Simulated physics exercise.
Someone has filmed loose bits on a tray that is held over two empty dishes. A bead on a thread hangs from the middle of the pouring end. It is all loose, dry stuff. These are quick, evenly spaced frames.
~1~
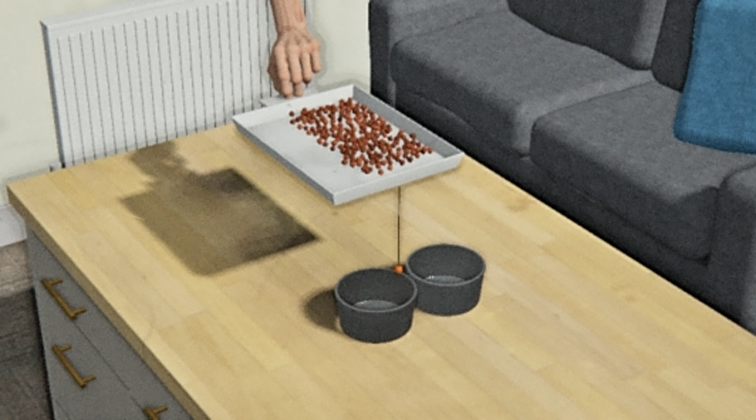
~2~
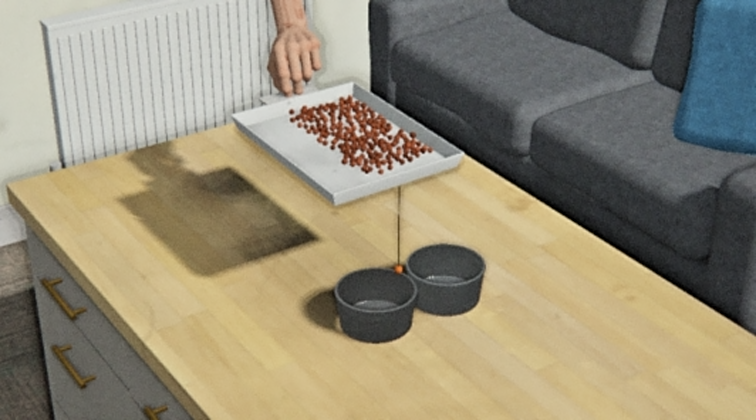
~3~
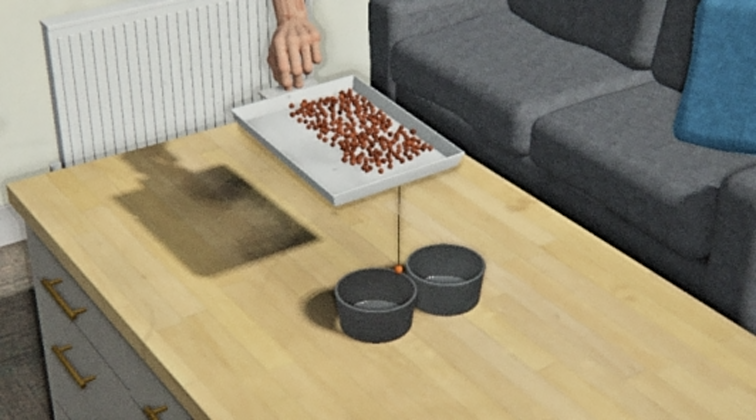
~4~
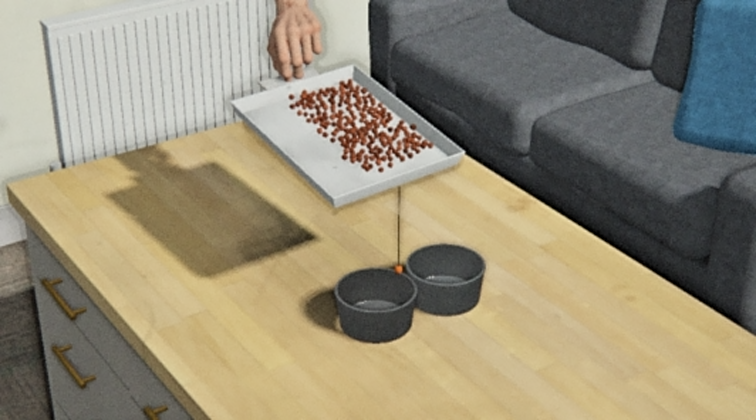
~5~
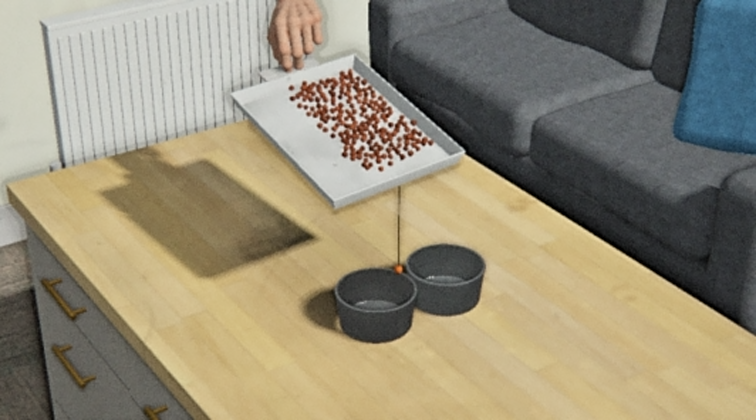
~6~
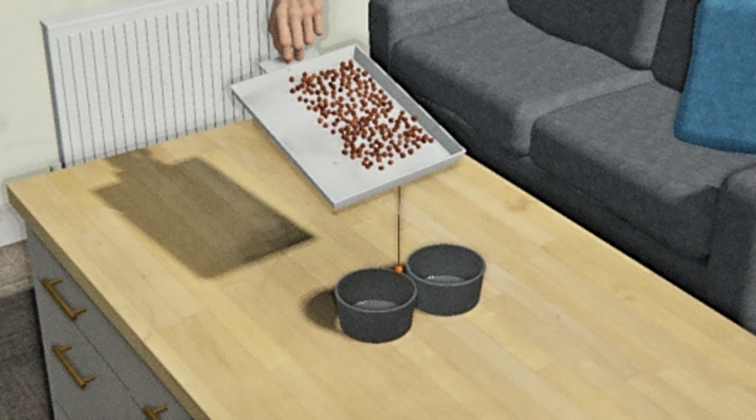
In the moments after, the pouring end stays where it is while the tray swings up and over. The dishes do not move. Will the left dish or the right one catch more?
More goes to the left dish.
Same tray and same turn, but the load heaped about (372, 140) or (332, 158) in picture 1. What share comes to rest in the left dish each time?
In turn 30 and 30 in a hundred.
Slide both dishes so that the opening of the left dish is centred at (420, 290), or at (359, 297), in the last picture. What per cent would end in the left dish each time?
The first gives 30 %, the second 70 %.
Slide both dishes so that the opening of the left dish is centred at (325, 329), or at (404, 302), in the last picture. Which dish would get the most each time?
At the first place the right dish, at the second left.
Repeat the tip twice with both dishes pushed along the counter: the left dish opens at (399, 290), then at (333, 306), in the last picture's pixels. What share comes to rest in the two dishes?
Roughly 40 per cent, and 60 per cent.
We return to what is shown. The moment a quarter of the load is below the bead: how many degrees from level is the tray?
At some 100 degrees.
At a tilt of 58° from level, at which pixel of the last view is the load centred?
Near (372, 175).
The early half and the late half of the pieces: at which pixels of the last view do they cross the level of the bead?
First near (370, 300), later near (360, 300).
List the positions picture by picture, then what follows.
In the first frame, corners of the pouring end near (335, 191) and (457, 153), level; middle of the load near (353, 135), clay pellets; left dish near (398, 322); right dish near (468, 295); bead on its thread near (398, 269).
In the second frame, corners of the pouring end near (335, 191) and (457, 152), level; middle of the load near (353, 134).
In the third frame, corners of the pouring end near (335, 192) and (458, 152), tipped barely, lowest at the left corner; middle of the load near (353, 130).
In the fourth frame, corners of the pouring end near (336, 194) and (458, 151), tipped a little, lowest at the left corner; middle of the load near (353, 124).
In the fifth frame, corners of the pouring end near (336, 196) and (458, 150), tipped a little, lowest at the left corner; middle of the load near (353, 119).
In the sixth frame, corners of the pouring end near (336, 198) and (459, 150), tipped a little, lowest at the left corner; middle of the load near (353, 114); left dish near (398, 322); right dish near (468, 295).
Shortly afterwards, tray tipped steeply; all but a few on the tray; only a few outside both; a little in the air.
Next, tray tipped right over; near half on the tray; a little in the left dish; a little outside both; near a quarter in the air.
Some moments later, tray tipped past a quarter turn; near a third in the left dish; near two thirds outside both.
In the end, tray tipped past a quarter turn; near a third in the left dish; none at all in the right dish; near two thirds outside both.
